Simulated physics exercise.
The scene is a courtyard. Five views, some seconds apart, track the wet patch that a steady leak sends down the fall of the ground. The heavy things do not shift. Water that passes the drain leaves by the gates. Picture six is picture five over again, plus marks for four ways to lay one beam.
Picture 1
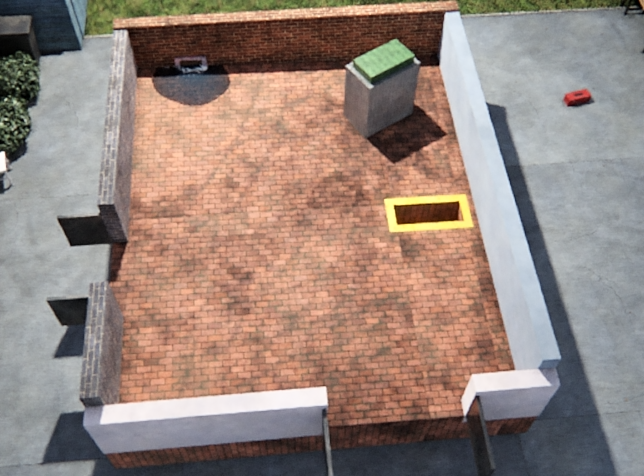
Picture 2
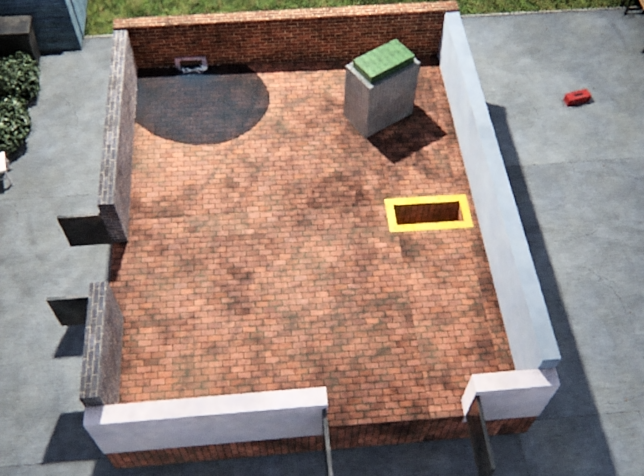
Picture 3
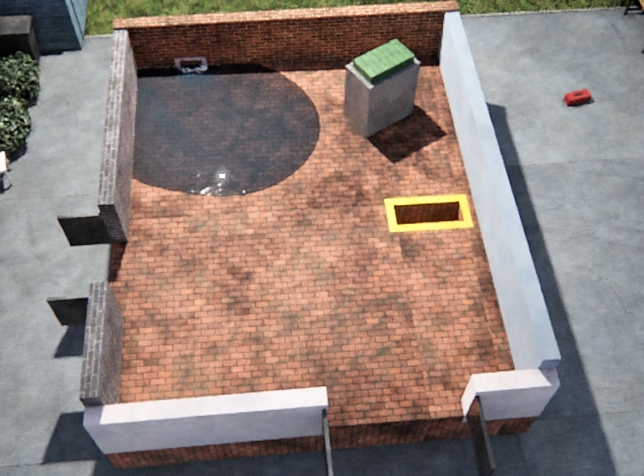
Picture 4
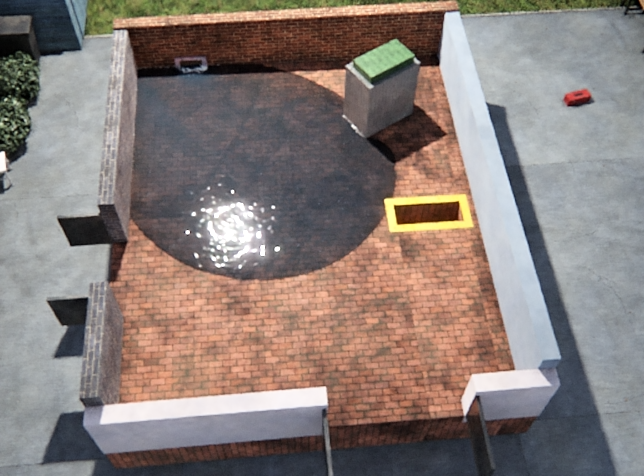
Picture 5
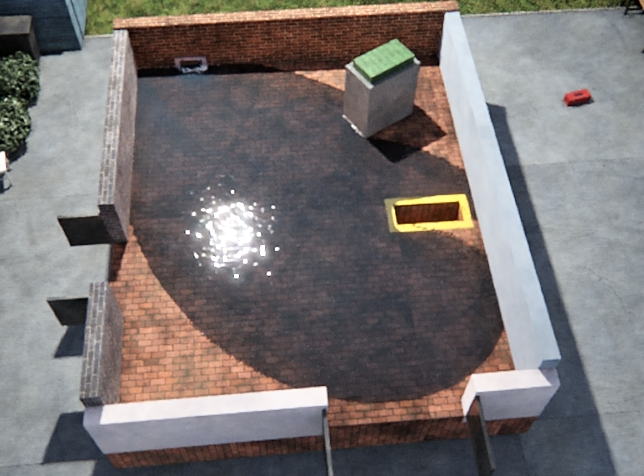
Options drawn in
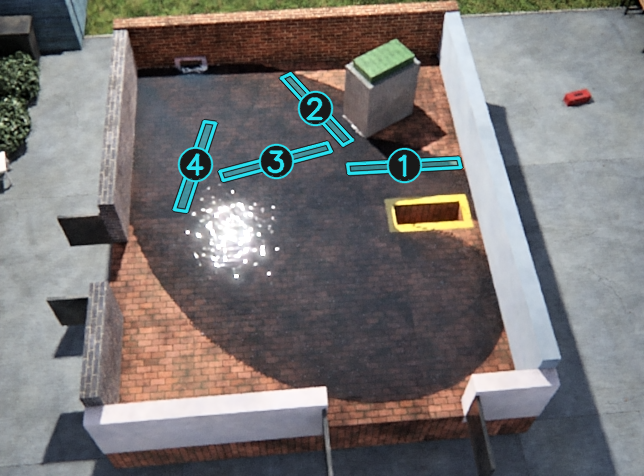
Dark water spread from the small outlet in the top left corner of a walled brick courtyard, widening past the green-topped block until it covered most of the floor and reached the yellow-edged drain.
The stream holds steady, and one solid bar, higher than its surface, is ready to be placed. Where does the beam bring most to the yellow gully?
The answer is position 3.
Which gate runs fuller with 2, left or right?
The right one.
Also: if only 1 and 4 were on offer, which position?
That is position 4.
On the marked copy, 1 from (348, 168) to (459, 162); 2 from (286, 75) to (347, 142); 3 from (221, 175) to (329, 147); 4 from (180, 210) to (210, 122).
For position 1, about 17 % of the stream goes into the yellow gully, about 77 % out by the gates.
For position 2, about 21 % of the stream goes into the yellow gully, about 78 % out by the gates.
For position 3, about 41 % of the stream goes into the yellow gully, about 59 % out by the gates.
For position 4, about 24 % of the stream goes into the yellow gully, about 76 % out by the gates.
